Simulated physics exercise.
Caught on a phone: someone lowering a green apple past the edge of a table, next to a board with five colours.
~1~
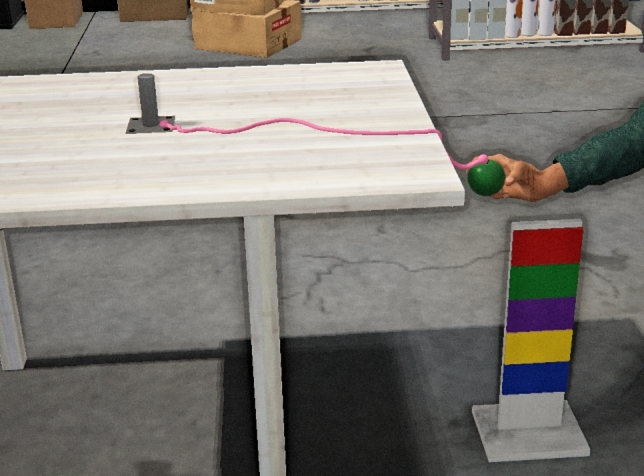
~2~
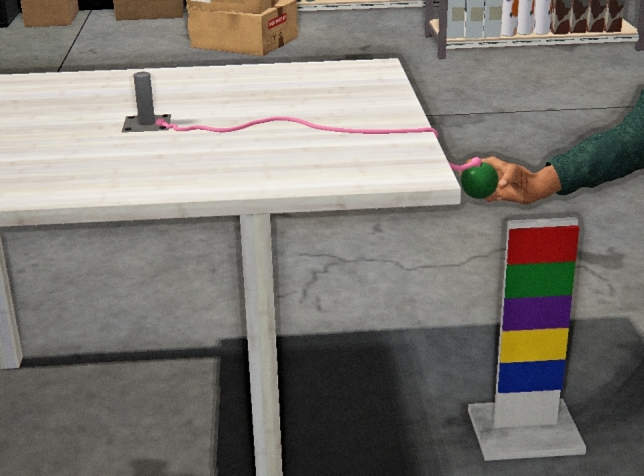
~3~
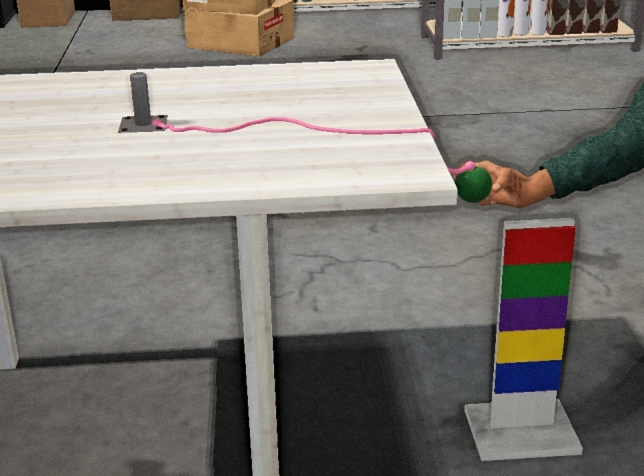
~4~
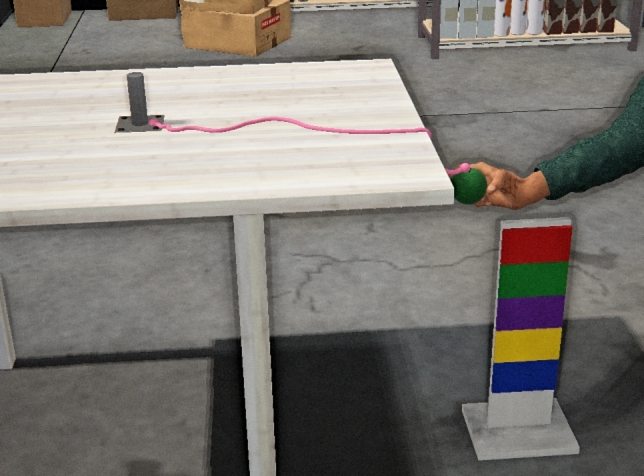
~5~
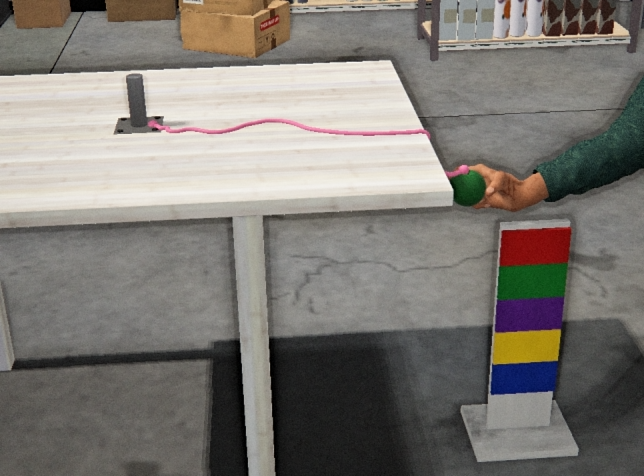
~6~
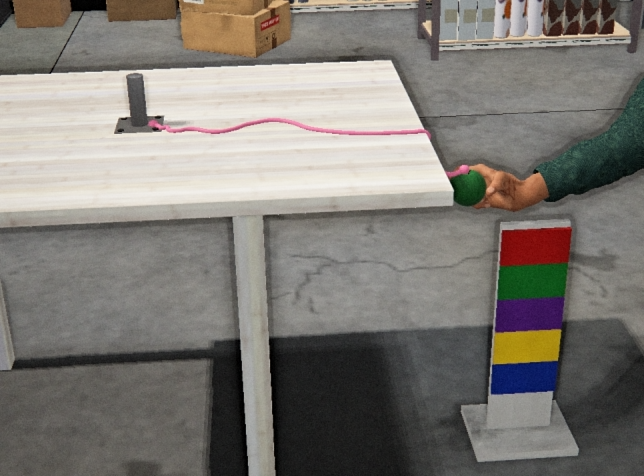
A round green object, held by a hand at the table's right edge and tied to a pink cord from a dark post, sinks very slightly beside the tabletop as the whole view drifts a little left. Then hand and object stay almost still above the upright colour-banded board.
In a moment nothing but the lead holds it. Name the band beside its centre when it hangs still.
At red.
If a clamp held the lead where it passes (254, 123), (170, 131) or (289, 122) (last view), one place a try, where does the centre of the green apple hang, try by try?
About (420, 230), (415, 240) and (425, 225).
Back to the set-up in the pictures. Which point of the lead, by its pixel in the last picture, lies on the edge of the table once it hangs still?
The one at (388, 133).
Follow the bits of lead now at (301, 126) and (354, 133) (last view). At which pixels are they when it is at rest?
The first at (332, 122), the second at (391, 121).
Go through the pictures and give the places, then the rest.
In the first frame, green apple (486, 178); red (548, 248); green (545, 283); purple (542, 316); yellow (539, 348); blue (536, 379).
In the second frame, green apple (480, 180); lead through (181, 130) (242, 127) (304, 123) (361, 132) (433, 135).
In the third frame, green apple (473, 184).
In the fourth frame, green apple (469, 186); lead through (174, 130) (235, 128) (297, 123) (354, 132) (426, 135).
In the fifth frame, green apple (467, 188).
In the sixth frame, green apple (467, 188); lead through (174, 131) (235, 129) (297, 124) (354, 133) (426, 137).
Early on, apple near (384, 238); level with red.
Midway, apple near (418, 247); level with red.
Finally, apple near (413, 245); level with red. Its centre hangs level with the red band.
